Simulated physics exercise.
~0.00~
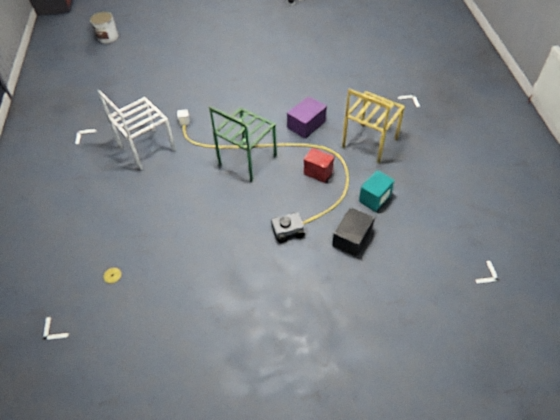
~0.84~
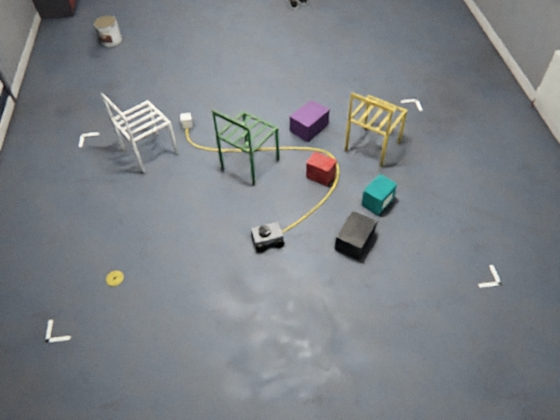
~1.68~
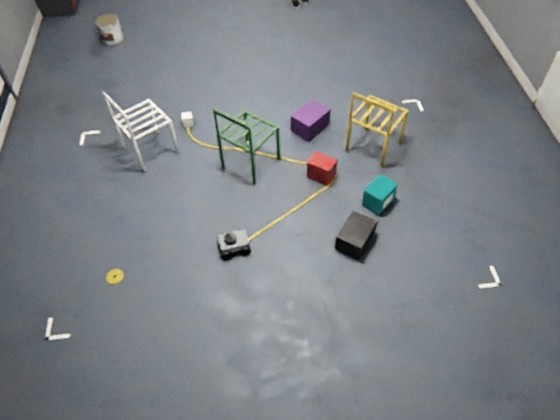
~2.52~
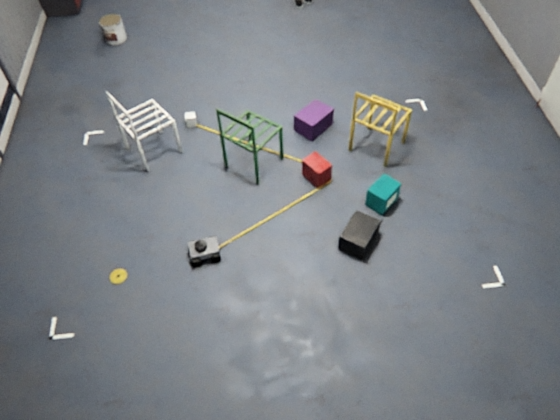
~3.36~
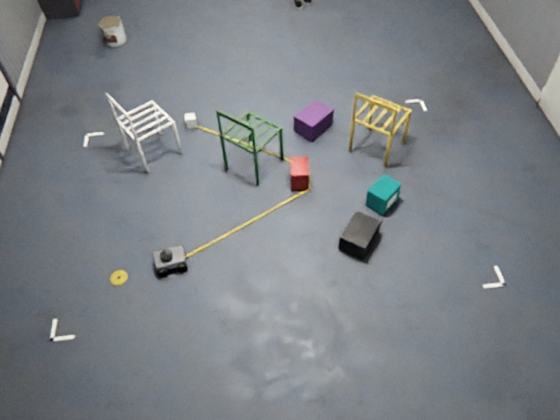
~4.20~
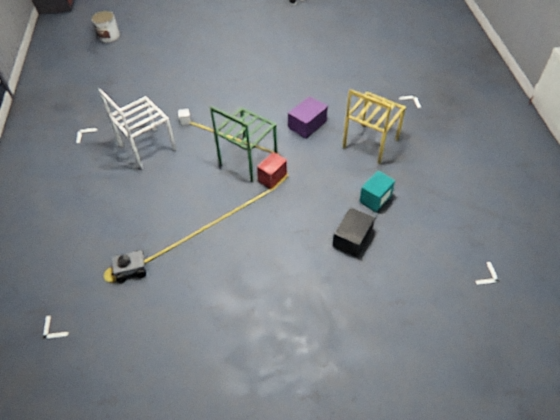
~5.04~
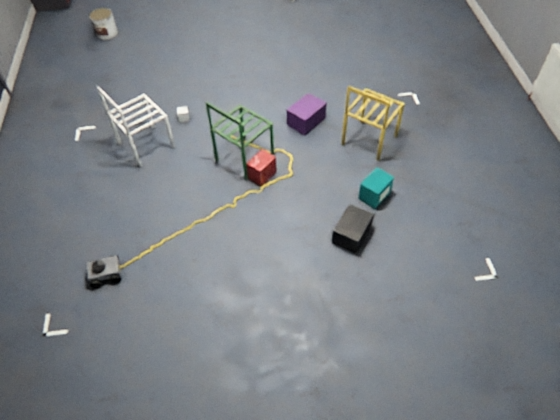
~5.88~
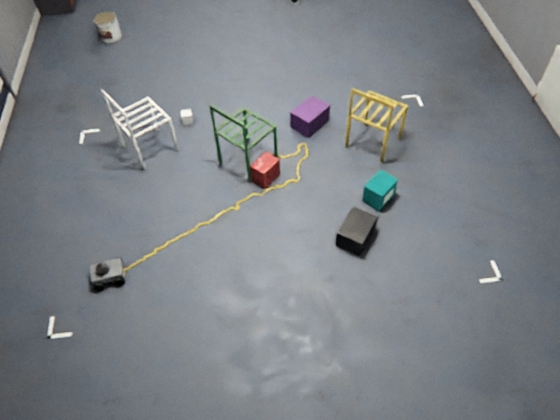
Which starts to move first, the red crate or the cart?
The cart starts to move first, and the red crate shifts only later, once the cord has drawn tight against it.
